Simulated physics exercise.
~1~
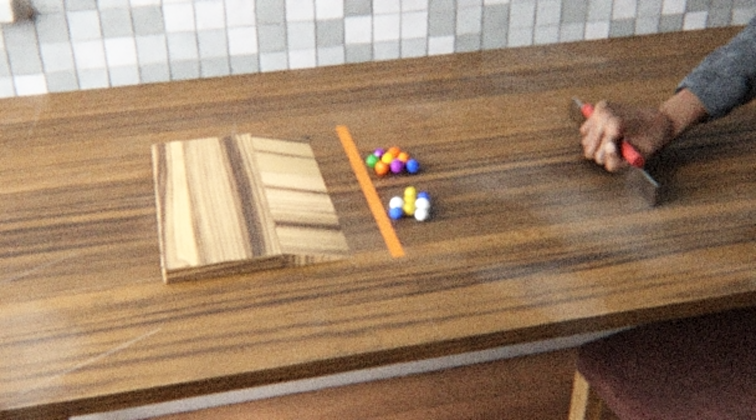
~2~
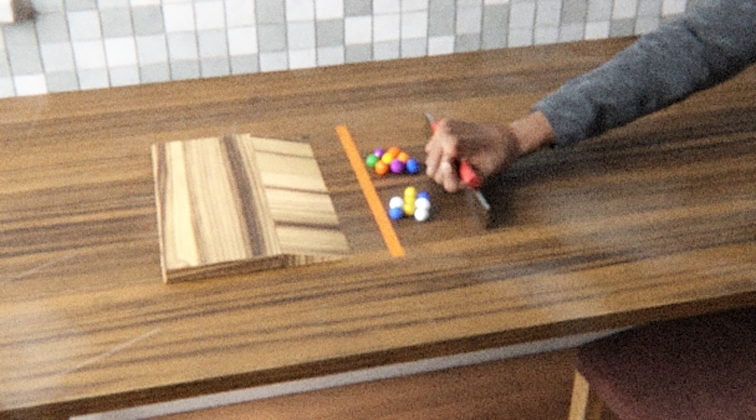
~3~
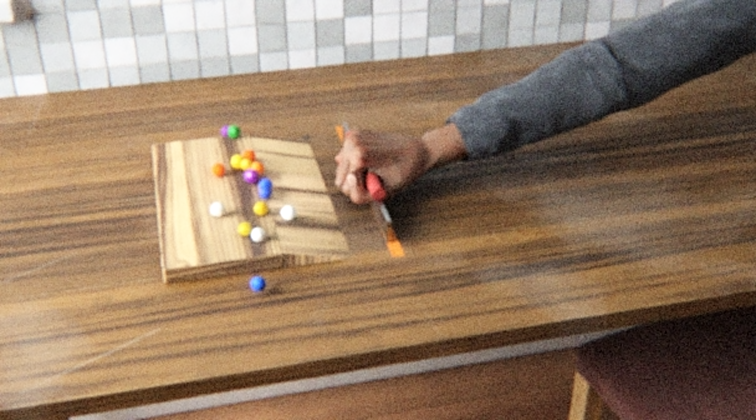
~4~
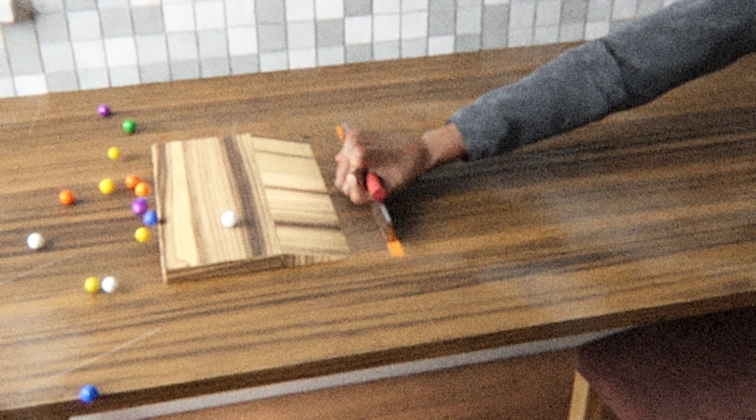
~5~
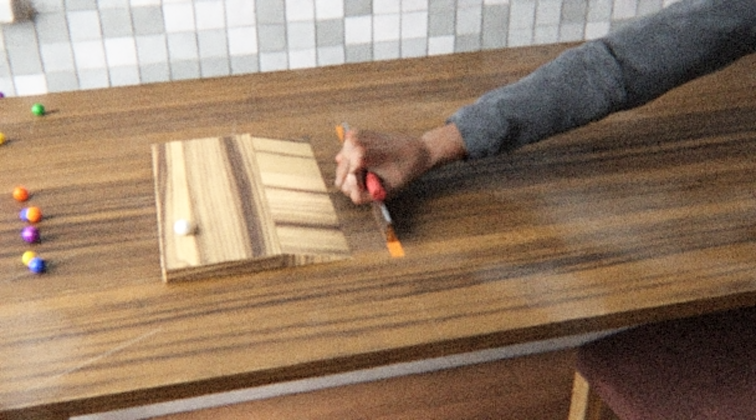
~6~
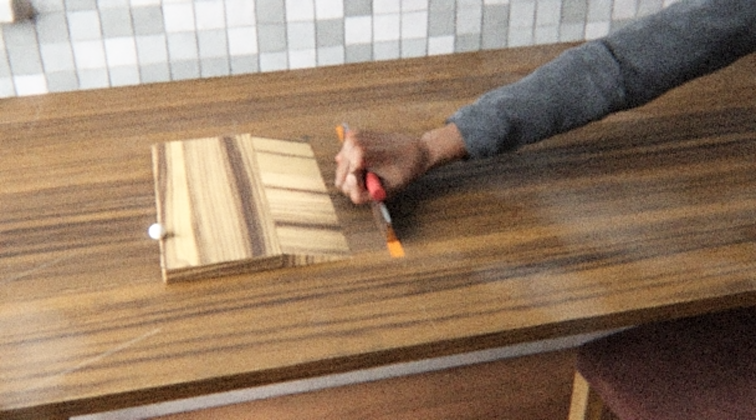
On a brown wood-grain counter before a tiled wall, seen from above at an angle, a striped wooden ramp sits left of an orange tape line. Two clusters of small colourful balls lie just right of the tape, one behind the other, and a dark chair stands at lower right. A grey-sleeved hand sweeps a red-handled scraper leftward and stops at the tape. Both clusters shoot left and scatter, mostly over the ramp. They spread across the counter beyond it and roll out of view, while one white ball trails slowly, ending at the ramp's left edge.
